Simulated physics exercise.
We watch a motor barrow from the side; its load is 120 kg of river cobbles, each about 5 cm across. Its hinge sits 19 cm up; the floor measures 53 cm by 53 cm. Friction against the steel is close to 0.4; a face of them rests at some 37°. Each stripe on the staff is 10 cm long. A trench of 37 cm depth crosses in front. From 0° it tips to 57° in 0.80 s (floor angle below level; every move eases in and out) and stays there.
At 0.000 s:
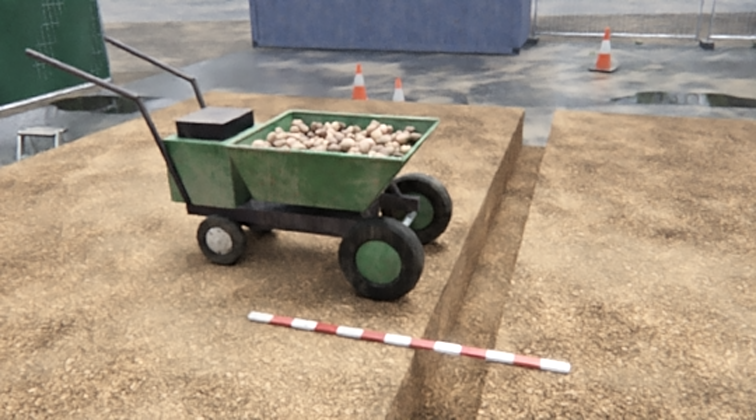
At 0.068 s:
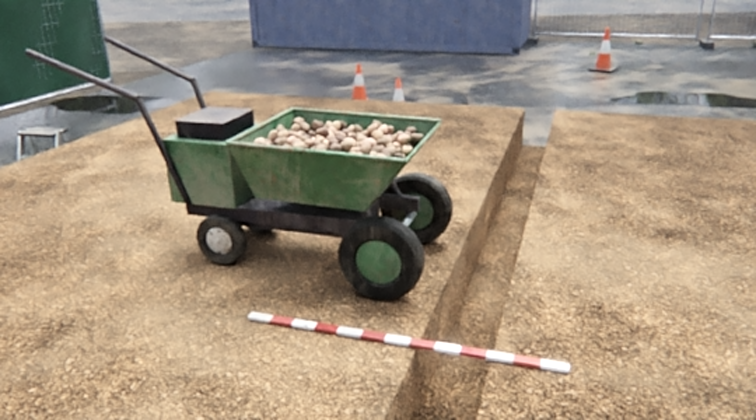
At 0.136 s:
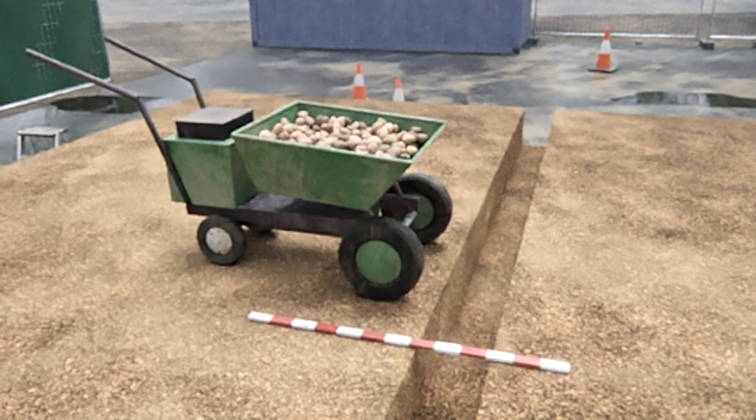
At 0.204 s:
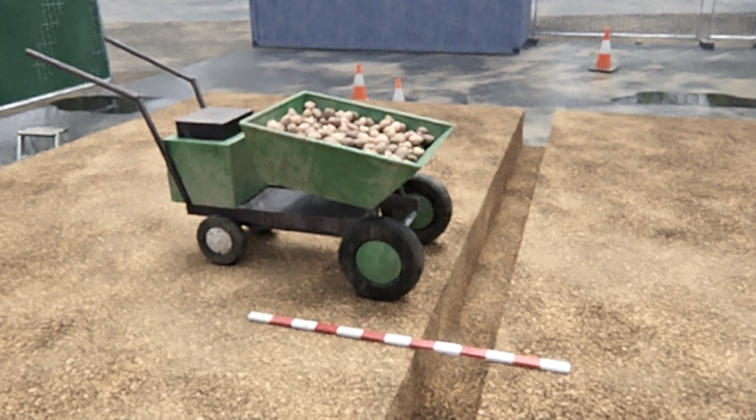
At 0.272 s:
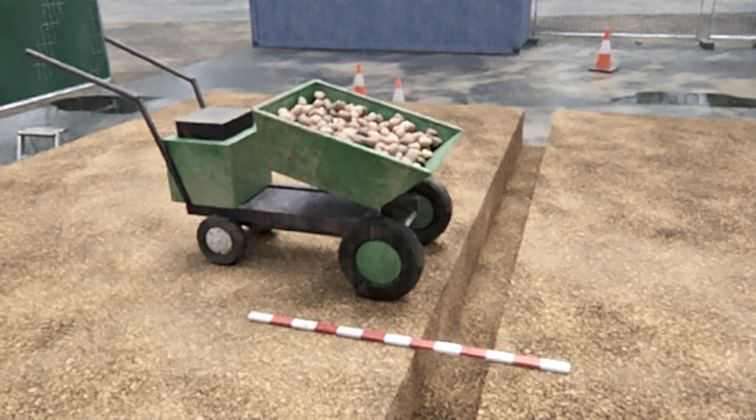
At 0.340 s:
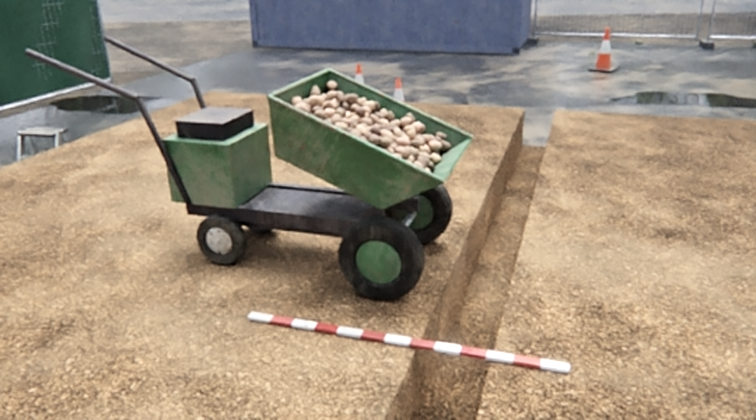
The green skip of a small motor barrow, loaded with rounded stones, tilted gradually toward the trench on the right, its back end rising while the wheels and striped staff stayed still.
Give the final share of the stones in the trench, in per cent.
Close to 14 in a hundred.
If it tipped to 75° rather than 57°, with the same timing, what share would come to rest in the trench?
In that case some 15 per cent.
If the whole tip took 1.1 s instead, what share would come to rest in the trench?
It would be near 15 per cent.
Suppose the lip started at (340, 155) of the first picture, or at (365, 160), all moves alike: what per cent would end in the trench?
First some 50, then 35 per cent.
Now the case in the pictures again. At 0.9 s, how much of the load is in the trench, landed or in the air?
Some 5 per cent.
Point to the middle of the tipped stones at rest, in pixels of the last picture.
Around (554, 283).
After 0.6 s the floor is at 48°; 100 % in the skip; the foremost stones are at (466, 197).
After 0.9 s the floor is at 57°; 92 % in the skip, 3 % in the trench, 6 % past the trench; the foremost stones are at (542, 244).
After 1.2 s the floor is at 57°; 56 % in the skip, 4 % in the trench, 40 % past the trench; the foremost stones are at (640, 292).
After 3.2 s the floor is at 57°; 41 % in the skip, 14 % in the trench, 46 % past the trench; the foremost stones are at (740, 302).
